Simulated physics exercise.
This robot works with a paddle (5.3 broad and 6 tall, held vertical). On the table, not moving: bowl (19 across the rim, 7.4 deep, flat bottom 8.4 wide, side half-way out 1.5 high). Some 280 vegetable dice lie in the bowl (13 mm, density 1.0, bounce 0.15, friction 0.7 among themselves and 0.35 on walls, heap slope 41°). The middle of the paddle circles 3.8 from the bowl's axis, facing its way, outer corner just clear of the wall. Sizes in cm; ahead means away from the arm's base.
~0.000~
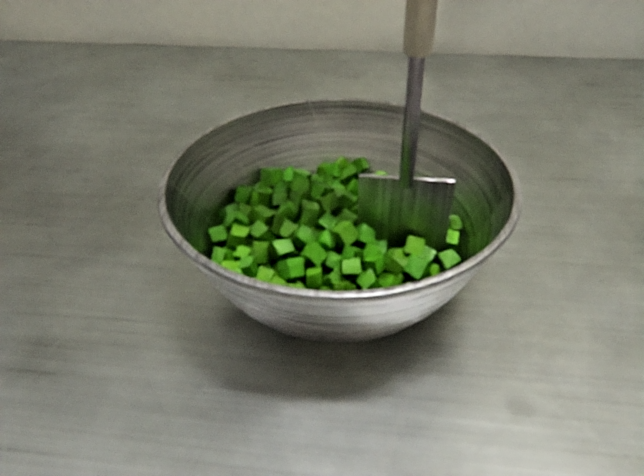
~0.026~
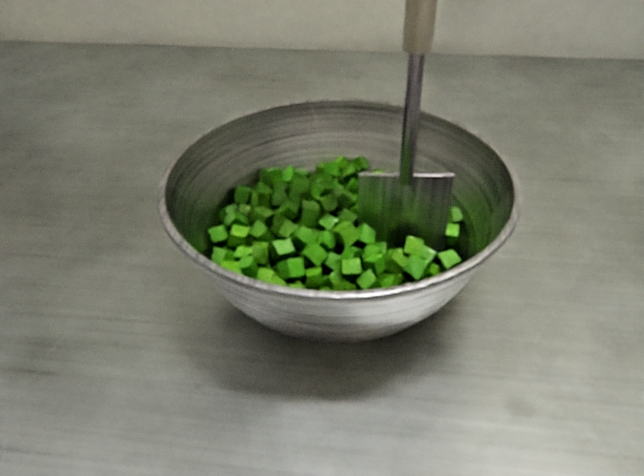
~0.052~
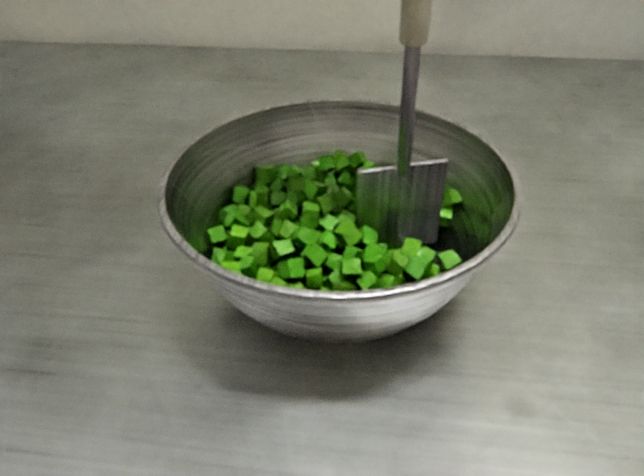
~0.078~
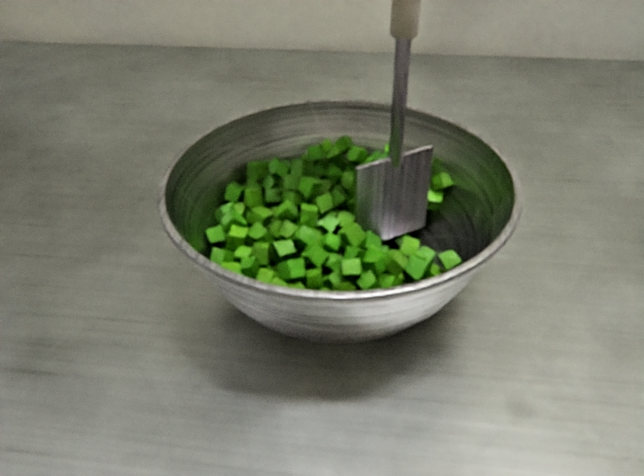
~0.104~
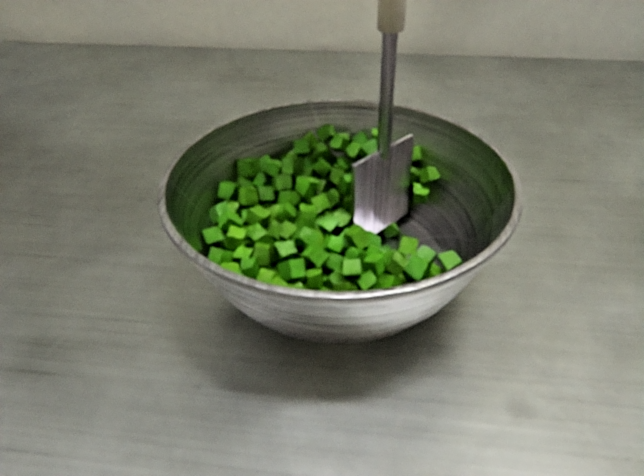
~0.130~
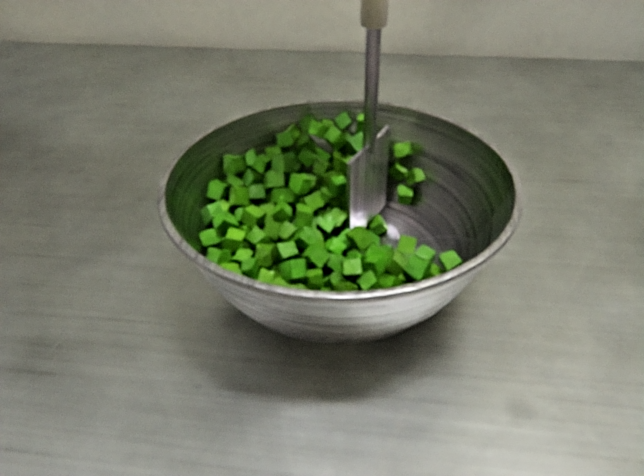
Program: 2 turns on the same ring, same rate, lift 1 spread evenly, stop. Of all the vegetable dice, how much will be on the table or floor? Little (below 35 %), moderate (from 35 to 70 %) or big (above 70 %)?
On the table or floor the share is little, below 35 %.
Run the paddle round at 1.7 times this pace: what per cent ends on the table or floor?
Some 50 per cent.
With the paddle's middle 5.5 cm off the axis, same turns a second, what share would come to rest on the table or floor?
In that case some 5 per cent.
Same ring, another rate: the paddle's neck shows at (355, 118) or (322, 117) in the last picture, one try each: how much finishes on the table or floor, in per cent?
Some 40 and 55 per cent.
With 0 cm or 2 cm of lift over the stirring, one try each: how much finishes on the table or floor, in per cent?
About 30 and 25 per cent.
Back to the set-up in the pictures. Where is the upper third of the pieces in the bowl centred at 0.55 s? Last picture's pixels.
Near (451, 199).
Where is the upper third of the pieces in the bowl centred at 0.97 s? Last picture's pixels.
At about (273, 253).
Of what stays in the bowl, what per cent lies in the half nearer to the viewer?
About 30 per cent.
By 0.55 s, 323° round, highest piece 10 above the table; 245 in the bowl, 19 on the table or floor, 11 in flight or on the tool.
By 0.97 s, 220° round, highest piece 10 above the table; 222 in the bowl, 50 on the table or floor, 3 in flight or on the tool.
By 1.38 s, 0° round, highest piece 8 above the table; 207 in the bowl, 67 on the table or floor, 1 in flight or on the tool.
By 2.08 s, 0° round, highest piece 8 above the table; 207 in the bowl, 68 on the table or floor.
Final count, 207 in the bowl, 68 on the table or floor. That is 25 % on the table or floor.
